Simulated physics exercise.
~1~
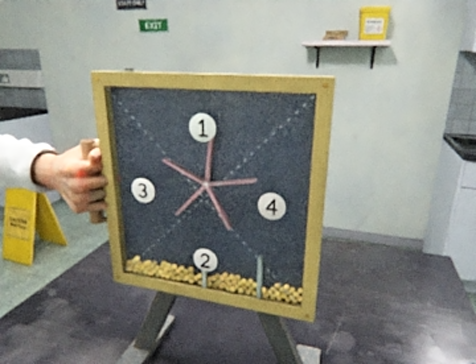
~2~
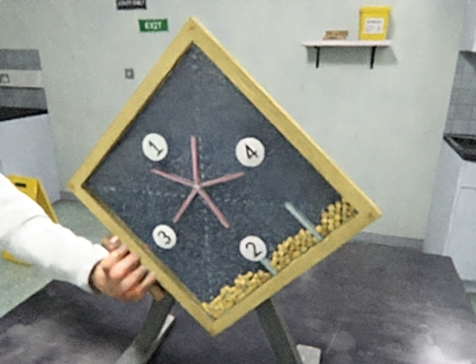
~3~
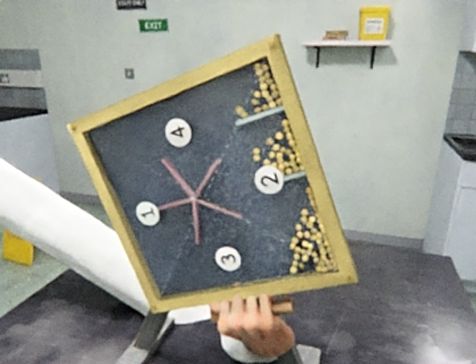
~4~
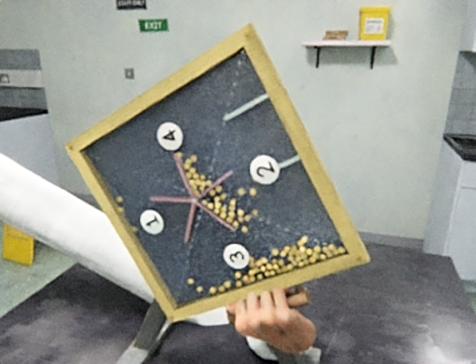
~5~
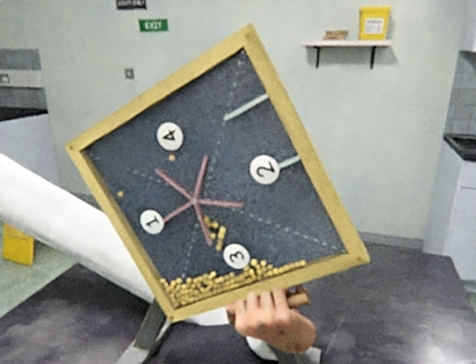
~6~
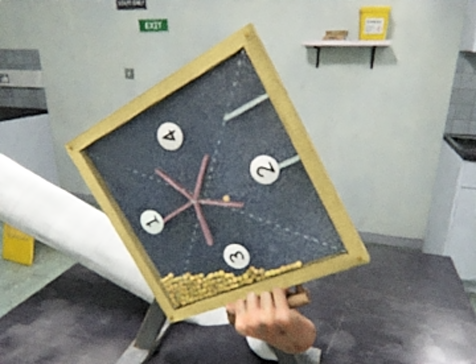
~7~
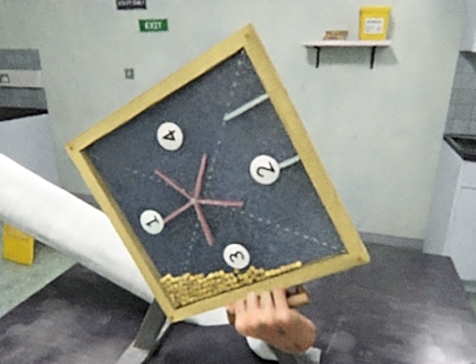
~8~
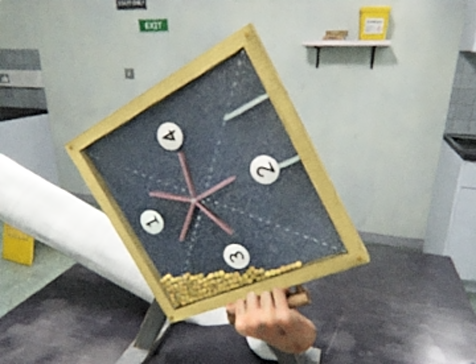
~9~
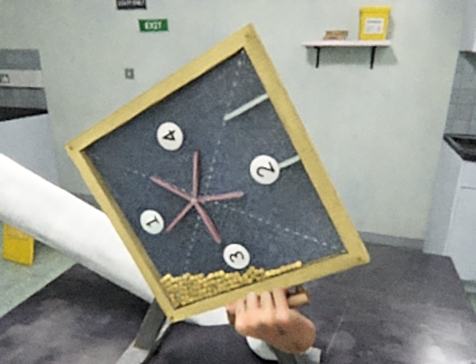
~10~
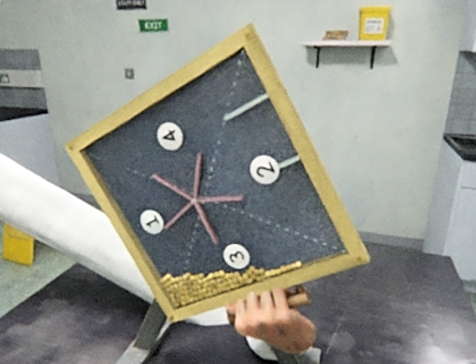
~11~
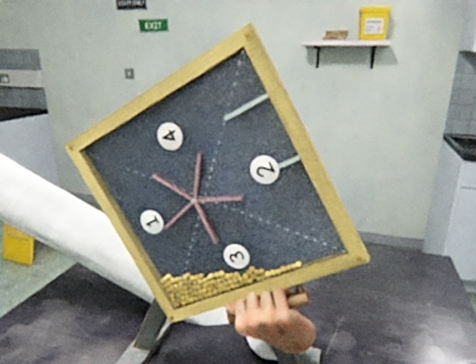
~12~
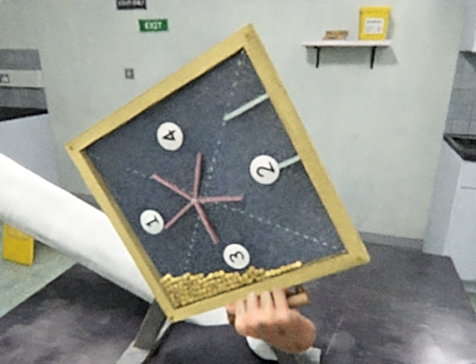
In a room with a green exit sign, a hand turned a square framed box anticlockwise, and the chickpeas rode up the right side, then tumbled past a pink star-shaped wheel, spinning it, before everything settled with them piled along the lower edge.
